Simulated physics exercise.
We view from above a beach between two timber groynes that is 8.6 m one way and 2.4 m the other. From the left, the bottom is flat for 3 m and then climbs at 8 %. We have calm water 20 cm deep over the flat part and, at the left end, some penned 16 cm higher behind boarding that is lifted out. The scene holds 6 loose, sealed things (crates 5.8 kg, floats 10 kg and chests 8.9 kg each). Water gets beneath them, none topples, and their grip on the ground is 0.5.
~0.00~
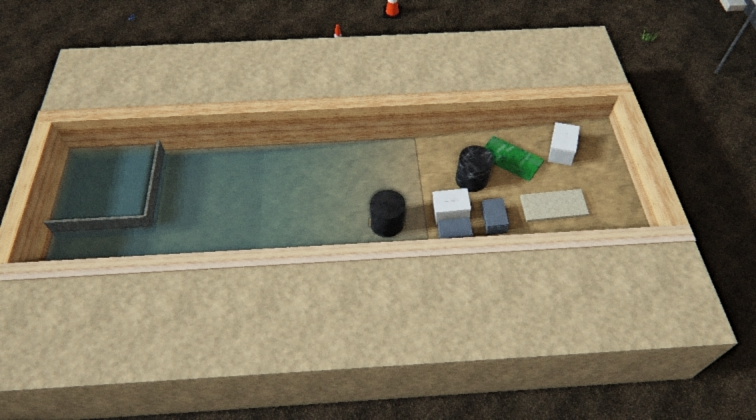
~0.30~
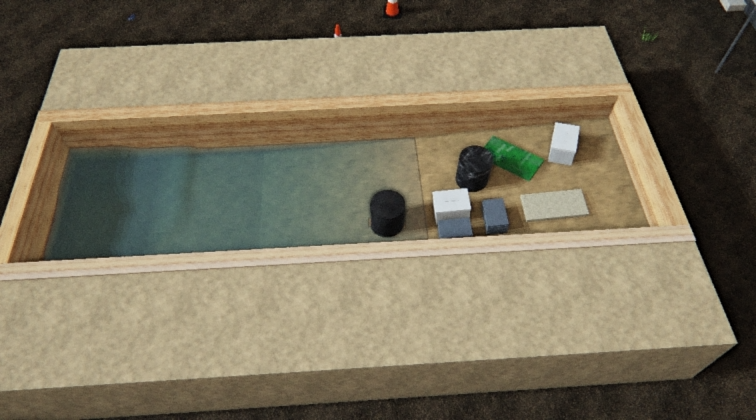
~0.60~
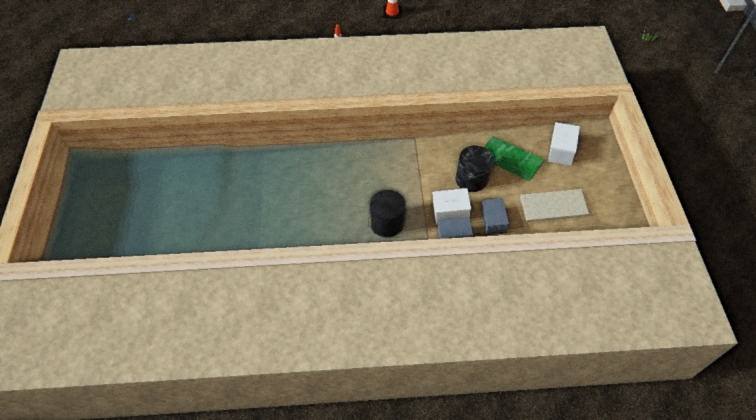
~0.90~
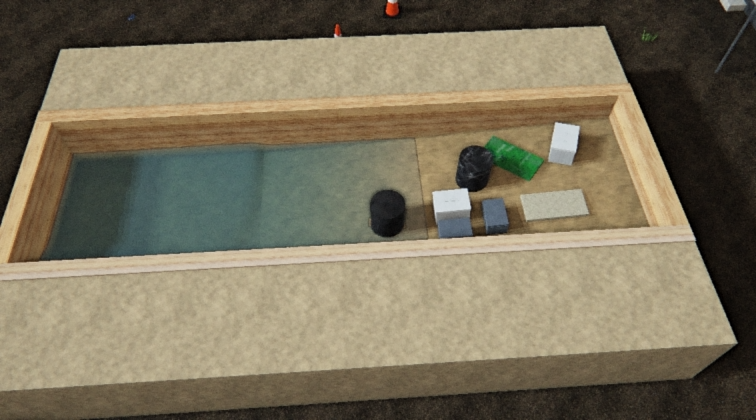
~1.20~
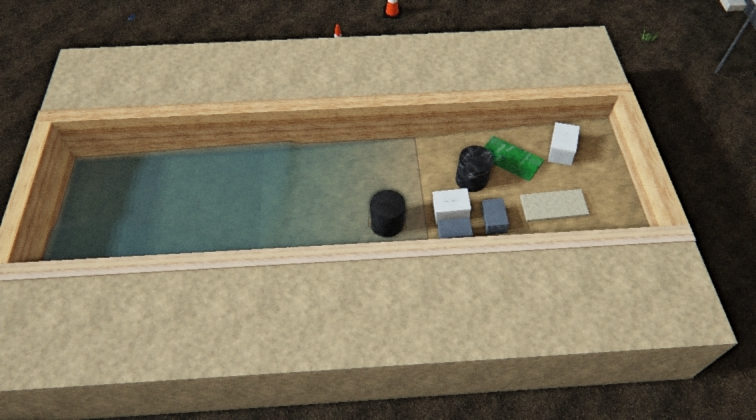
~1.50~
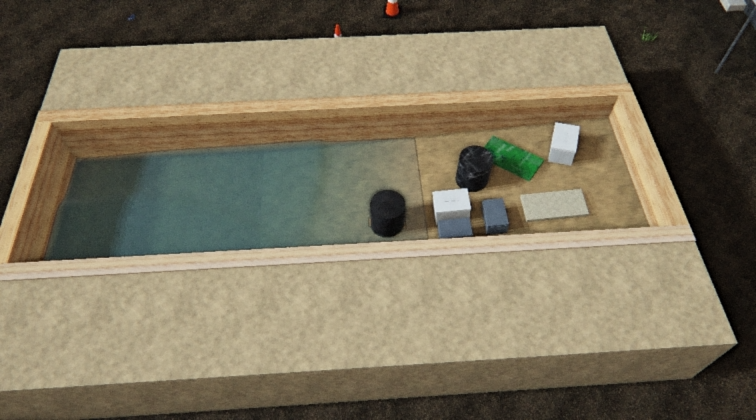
Water penned at the left is released and ripples rightward while the floats and chests stay still.
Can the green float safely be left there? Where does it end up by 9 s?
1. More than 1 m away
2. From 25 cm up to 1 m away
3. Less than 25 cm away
3.
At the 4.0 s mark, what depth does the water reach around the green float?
Somewhere close to 0 cm.
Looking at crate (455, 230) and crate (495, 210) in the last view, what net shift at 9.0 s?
The first is 150 cm from its start, the second 0 cm.
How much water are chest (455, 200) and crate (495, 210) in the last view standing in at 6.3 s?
Depth approx. 4 cm / 2 cm.
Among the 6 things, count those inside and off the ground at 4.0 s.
I'd say 0 of them.
After 2.1 s the green float is near (511, 157), 0.0 m from its start, aground; 0 afloat.
After 4.0 s the green float is near (511, 157), 0.0 m from its start, aground; 0 afloat.
After 6.3 s the green float is near (511, 157), 0.0 m from its start, aground; 1 afloat.
After 9.0 s the green float is near (511, 157), 0.0 m from its start, aground; 1 afloat.
